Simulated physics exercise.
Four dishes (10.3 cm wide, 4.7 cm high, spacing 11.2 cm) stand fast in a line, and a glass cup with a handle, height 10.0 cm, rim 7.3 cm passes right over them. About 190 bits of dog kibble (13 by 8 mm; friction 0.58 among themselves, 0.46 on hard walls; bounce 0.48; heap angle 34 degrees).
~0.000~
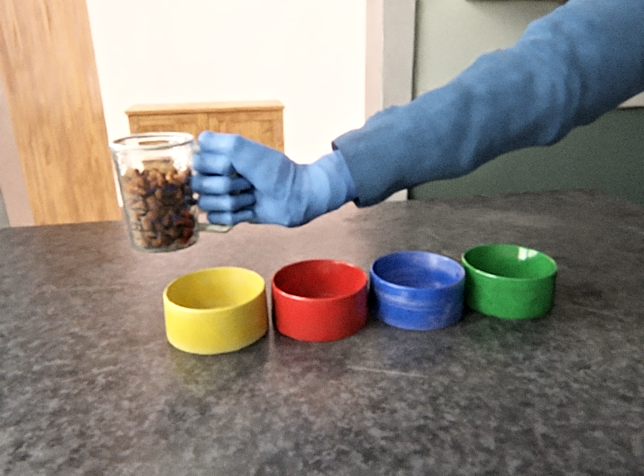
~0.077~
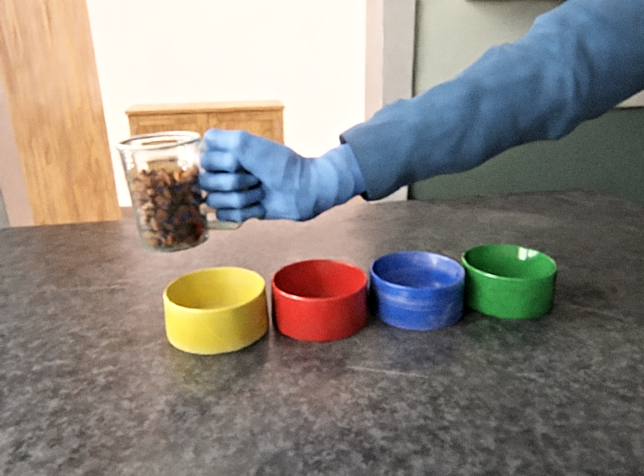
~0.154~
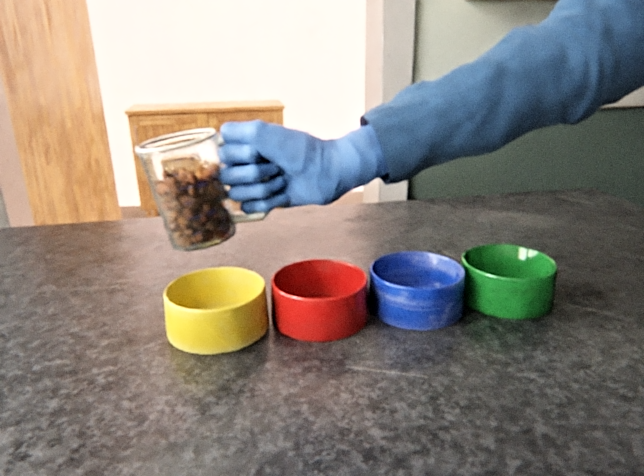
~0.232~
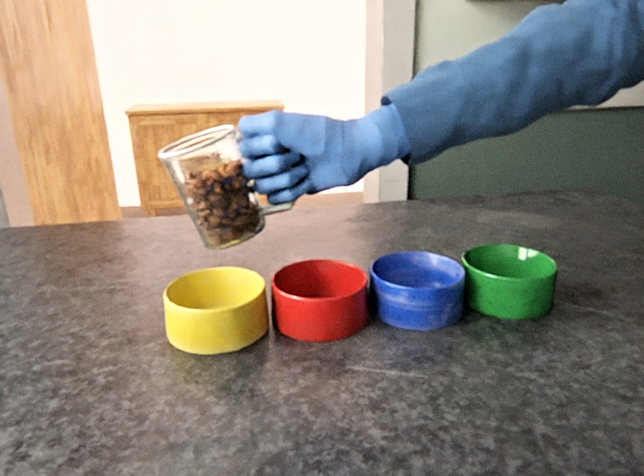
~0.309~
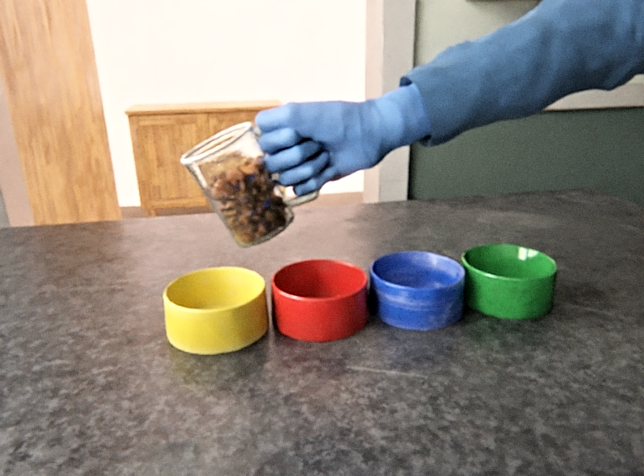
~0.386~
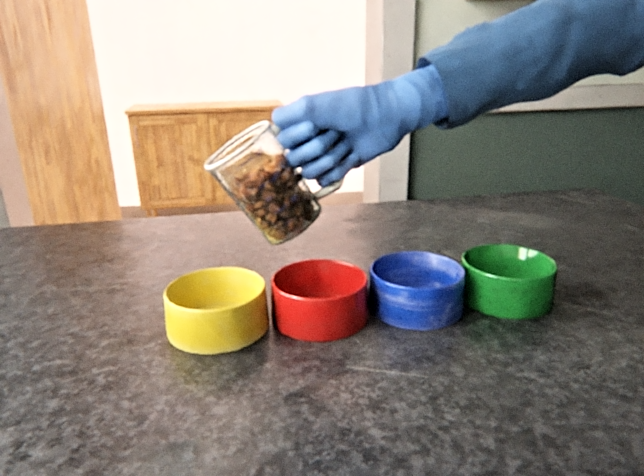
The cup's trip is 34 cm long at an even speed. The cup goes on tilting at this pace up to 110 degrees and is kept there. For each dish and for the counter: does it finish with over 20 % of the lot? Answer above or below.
Red: Below, blue: Above, green: Below, yellow: Below, counter: Below.
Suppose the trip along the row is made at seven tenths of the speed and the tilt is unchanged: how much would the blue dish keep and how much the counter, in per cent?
Blue 70; counter 10.
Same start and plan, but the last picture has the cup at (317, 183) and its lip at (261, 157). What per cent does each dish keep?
Red 0; blue 90; green 0; yellow 0.
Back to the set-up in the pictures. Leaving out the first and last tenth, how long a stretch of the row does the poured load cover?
Some 6 cm.
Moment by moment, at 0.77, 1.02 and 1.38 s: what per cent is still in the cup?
About 100, 100, 75.
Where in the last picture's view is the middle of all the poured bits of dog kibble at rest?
Near (416, 291).
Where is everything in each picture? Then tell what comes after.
In the first frame, cup at (159, 192), tilt 0 degrees, lip at (112, 143), moved 0.0 cm; middle of the pieces at (157, 205); yellow dish at (215, 288); red dish at (319, 278); blue dish at (417, 269); green dish at (508, 261).
In the second frame, cup at (168, 192), tilt 2 degrees, lip at (119, 144), moved 0.8 cm; middle of the pieces at (166, 205).
In the third frame, cup at (191, 190), tilt 9 degrees, lip at (138, 148), moved 3.0 cm; middle of the pieces at (191, 203).
In the fourth frame, cup at (217, 189), tilt 17 degrees, lip at (161, 154), moved 5.5 cm; middle of the pieces at (219, 202).
In the fifth frame, cup at (242, 187), tilt 25 degrees, lip at (183, 160), moved 8.0 cm; middle of the pieces at (245, 200).
In the sixth frame, cup at (267, 186), tilt 32 degrees, lip at (207, 166), moved 10.5 cm; middle of the pieces at (271, 198); yellow dish at (215, 288); red dish at (319, 278); blue dish at (417, 269); green dish at (508, 261). Its pace works out near 100 degrees a second; the hand travels 32 cm a second.
After 0.77 s, tilt 70 degrees; cup holds 100 %.
After 1.02 s, tilt 95 degrees; cup holds 100 %.
After 1.38 s, tilt 110 degrees; cup holds 75 %, blue 20 %.
In the end, at 3.4 s, red 0 %, blue 90 %, green 0 %, yellow 0 %, counter 0 %, cup 10 %.
